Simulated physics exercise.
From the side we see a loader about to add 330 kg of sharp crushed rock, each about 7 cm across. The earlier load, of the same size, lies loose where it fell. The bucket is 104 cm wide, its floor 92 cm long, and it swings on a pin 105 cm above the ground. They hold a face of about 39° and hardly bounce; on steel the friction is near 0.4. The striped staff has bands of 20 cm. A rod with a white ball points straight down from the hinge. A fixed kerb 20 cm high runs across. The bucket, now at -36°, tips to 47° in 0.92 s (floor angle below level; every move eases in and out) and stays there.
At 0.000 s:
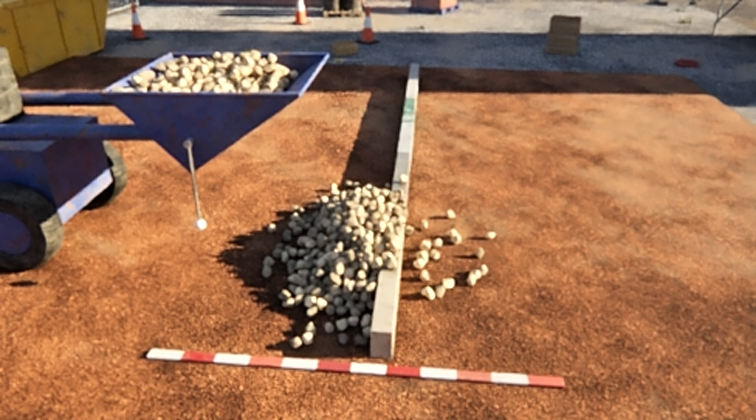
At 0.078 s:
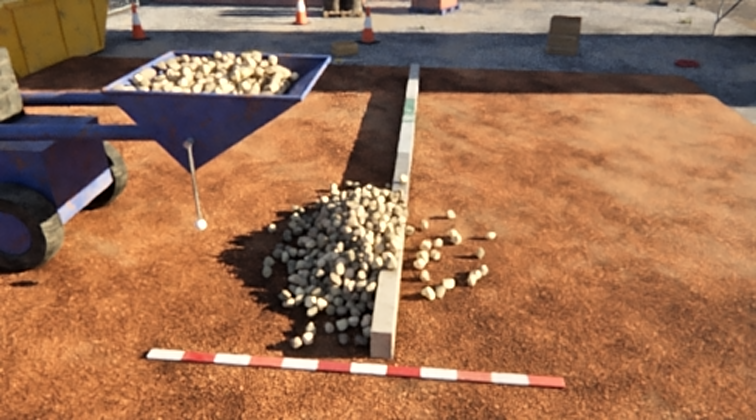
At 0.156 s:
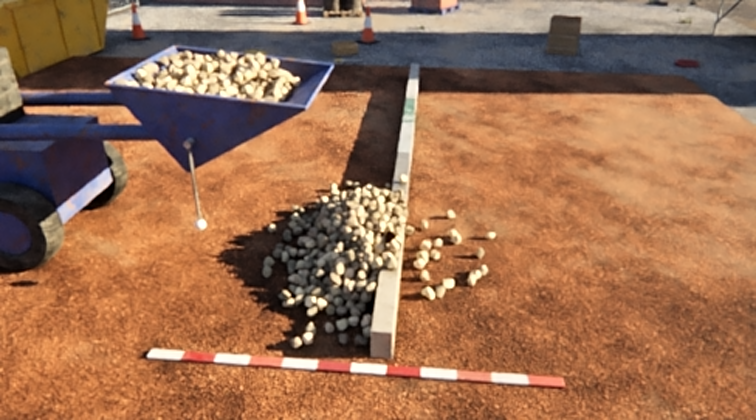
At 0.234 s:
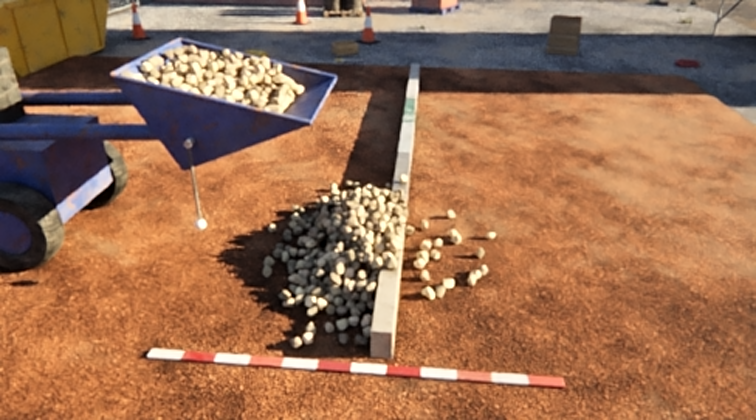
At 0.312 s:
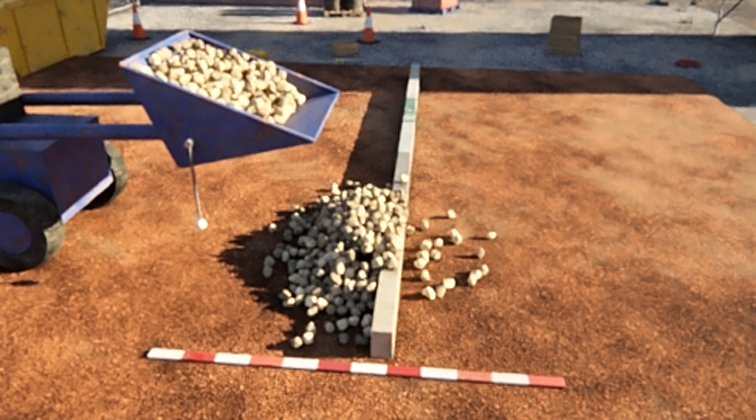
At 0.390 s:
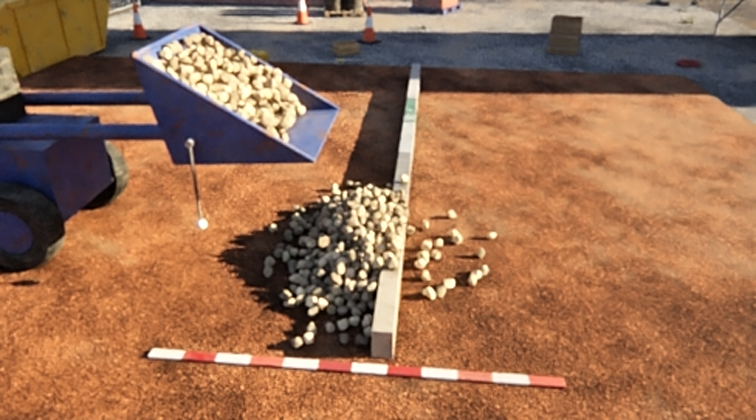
On reddish ground, a blue loader bucket full of pale stones gradually tilts down toward the right.
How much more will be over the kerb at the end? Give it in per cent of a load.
Roughly 0 per cent of a load more.
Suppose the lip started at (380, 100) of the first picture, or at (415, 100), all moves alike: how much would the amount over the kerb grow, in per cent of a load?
First some 35, then 75 per cent.
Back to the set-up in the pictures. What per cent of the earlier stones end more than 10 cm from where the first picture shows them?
About 0 per cent.
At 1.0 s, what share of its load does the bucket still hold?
Roughly 60 per cent is still inside.
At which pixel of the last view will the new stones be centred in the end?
Their middle is at about (306, 228).
After 0.7 s the floor is at 34°; in per cent of one load, 100 in the bucket, 97 on this side of the kerb, 3 over the kerb; the foremost stones are at (471, 249).
After 1.0 s the floor is at 47°; in per cent of one load, 62 in the bucket, 134 on this side of the kerb, 3 over the kerb; the foremost stones are at (471, 249).
After 1.4 s the floor is at 47°; in per cent of one load, 12 in the bucket, 185 on this side of the kerb, 3 over the kerb; the foremost stones are at (471, 249).
After 4.0 s the floor is at 47°; in per cent of one load, 1 in the bucket, 196 on this side of the kerb, 3 over the kerb; the foremost stones are at (471, 249). Net gain over the kerb, 0.
